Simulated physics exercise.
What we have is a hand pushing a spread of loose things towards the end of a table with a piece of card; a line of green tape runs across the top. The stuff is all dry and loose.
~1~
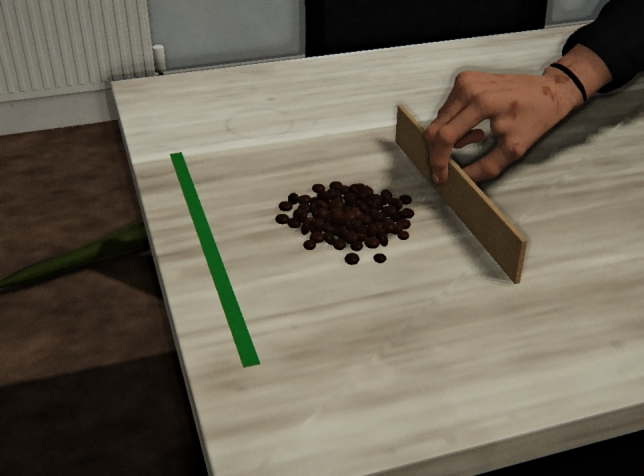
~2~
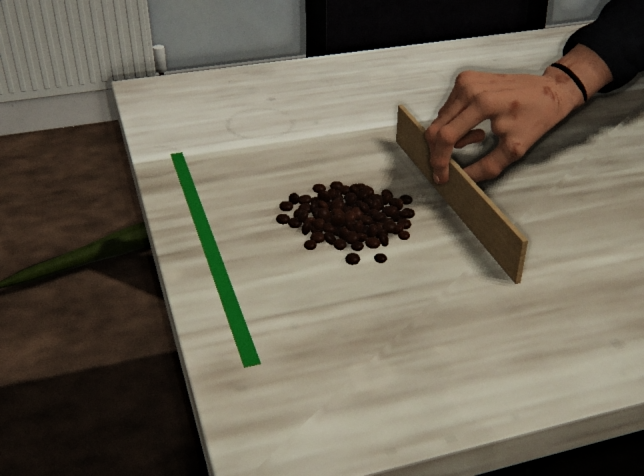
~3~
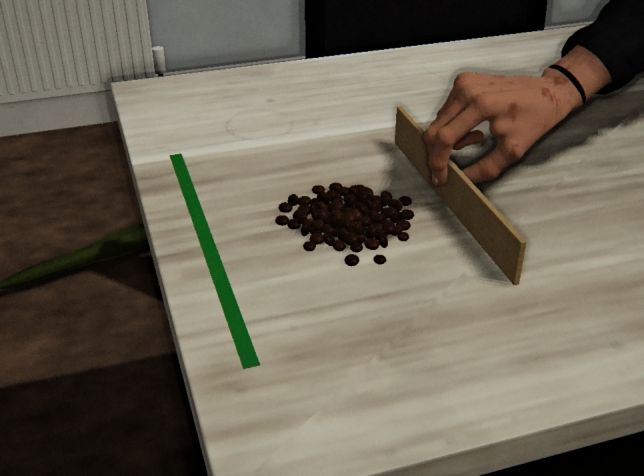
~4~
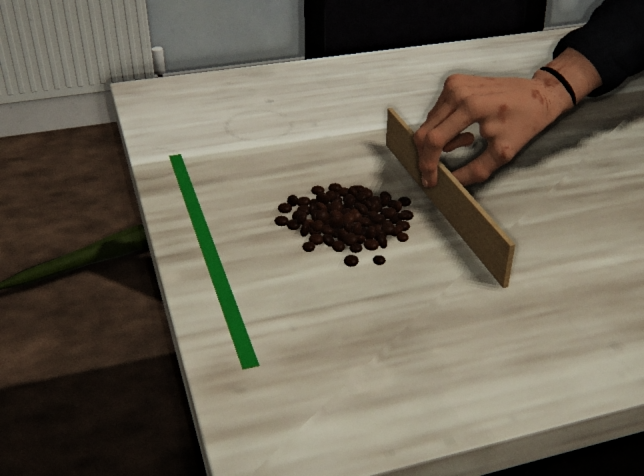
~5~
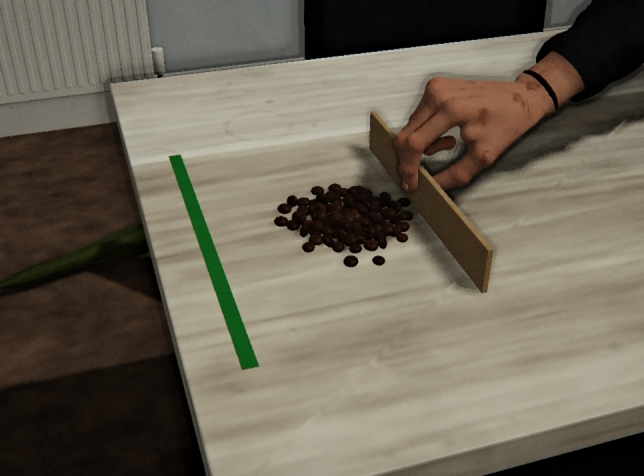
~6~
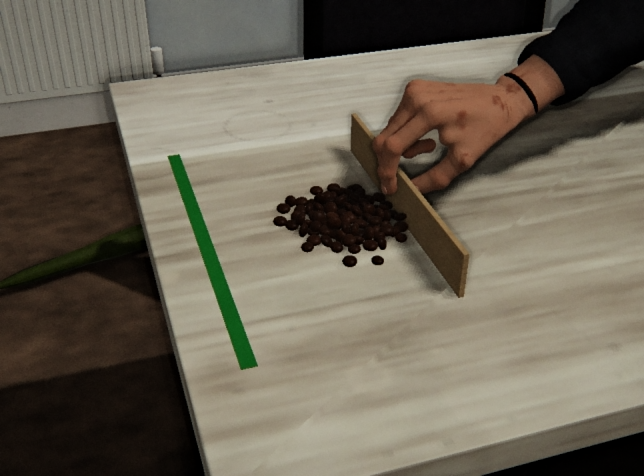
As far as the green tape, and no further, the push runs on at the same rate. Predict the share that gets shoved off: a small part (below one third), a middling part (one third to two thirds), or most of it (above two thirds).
It will be a middling part, one third to two thirds.
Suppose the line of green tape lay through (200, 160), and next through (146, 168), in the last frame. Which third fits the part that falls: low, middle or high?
For the first place it's below one third, and for the second it's more than two thirds.
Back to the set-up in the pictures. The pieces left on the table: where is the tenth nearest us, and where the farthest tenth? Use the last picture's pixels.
It spans from around (192, 299) to around (165, 199).
Soon after the last picture, piece of card still moving, near (298, 191); heap all on the table, its front near (227, 245).
A little later, piece of card stopped at the green tape; heap about a quarter over the edge.
Later still, piece of card stopped at the green tape; heap about half over the edge.
At rest, piece of card stopped at the green tape; heap about half over the edge.
